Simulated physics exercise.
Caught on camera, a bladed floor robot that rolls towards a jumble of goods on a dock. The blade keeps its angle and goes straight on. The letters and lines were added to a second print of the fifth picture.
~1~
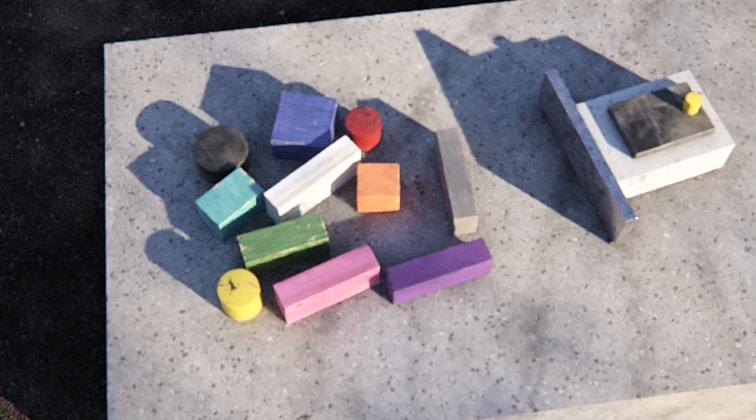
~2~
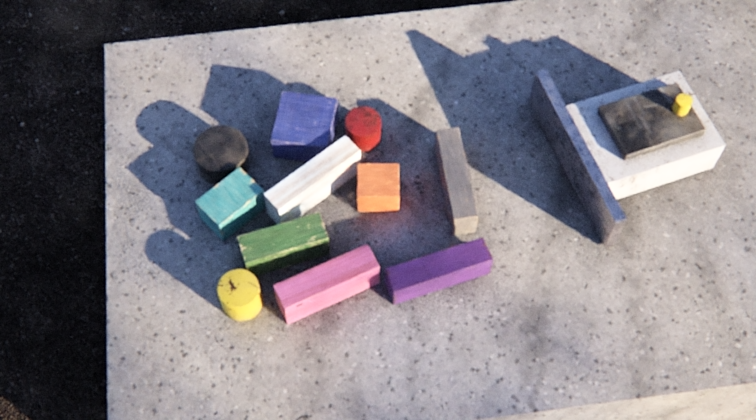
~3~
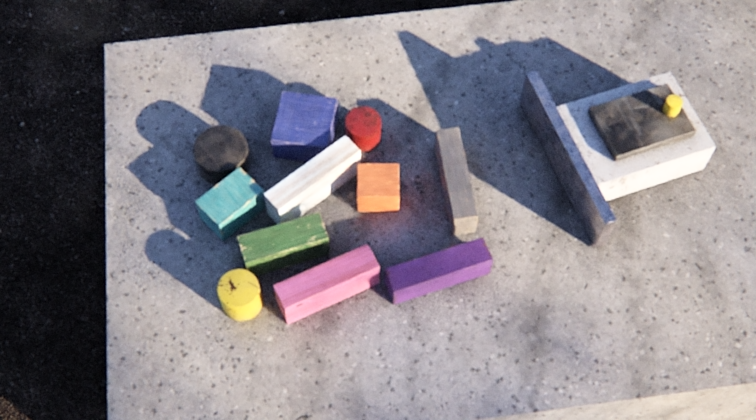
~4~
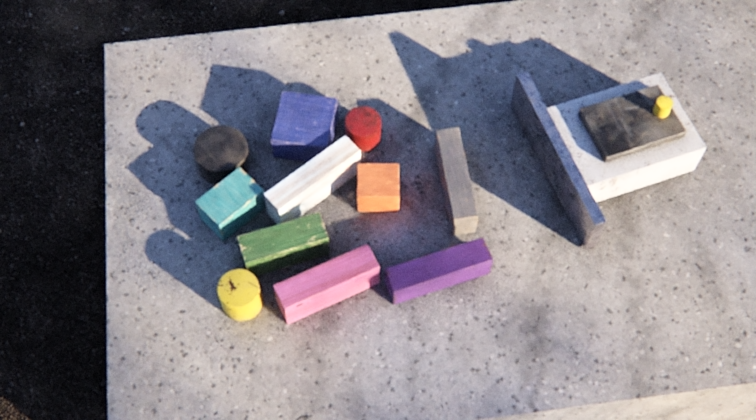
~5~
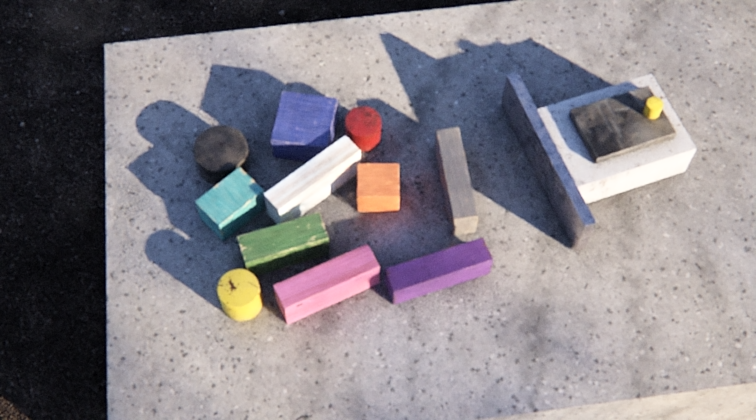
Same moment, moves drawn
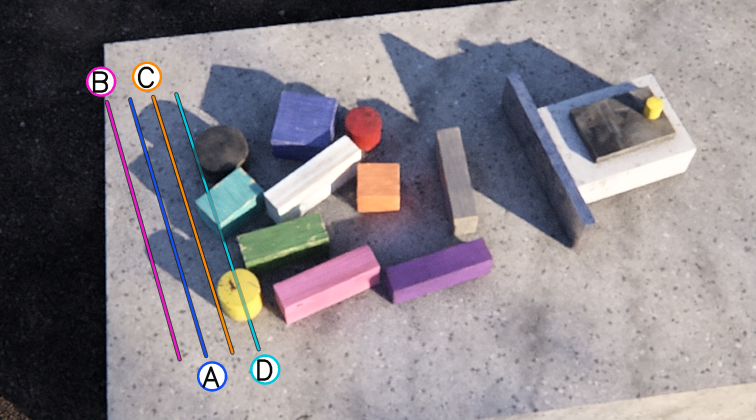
The clip opens on a pale speckled slab with a loose cluster of coloured blocks and cylinders at left and a white, flat-bladed machine topped by a small yellow knob at right. The machine slides slowly leftward, slightly narrowing the gap to the cluster, while the blocks stay still.
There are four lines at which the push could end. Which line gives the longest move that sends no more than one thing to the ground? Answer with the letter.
As far as mark C.
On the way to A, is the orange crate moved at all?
Yes.
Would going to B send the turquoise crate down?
By then, yes.
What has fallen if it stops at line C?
It is the turquoise crate.
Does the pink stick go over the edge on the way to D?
No.
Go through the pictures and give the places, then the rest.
The first frame shows robot (655, 121); orange crate (379, 188); white stick (313, 183).
The second frame shows robot (645, 122); yellow canister (240, 295).
The third frame shows robot (636, 123); turquoise crate (232, 204).
The fourth frame shows robot (626, 124); green bar (284, 245).
The fifth frame shows robot (616, 125); blue crate (306, 128); purple bar (438, 271); red canister (363, 129).
On the marked copy, A at (165, 219); B at (141, 222); C at (190, 216); D at (215, 213).
Following C. Soon after the start, robot (491, 140); purple bar (403, 281); orange crate (370, 191).
Later, robot (363, 154); turquoise crate (176, 194); white stick (210, 197).
In the end, robot (259, 166); turquoise crate over the edge; black canister (113, 148); one fallen.
As for the rest, A drops three; B drops four; D is within the limit but short.
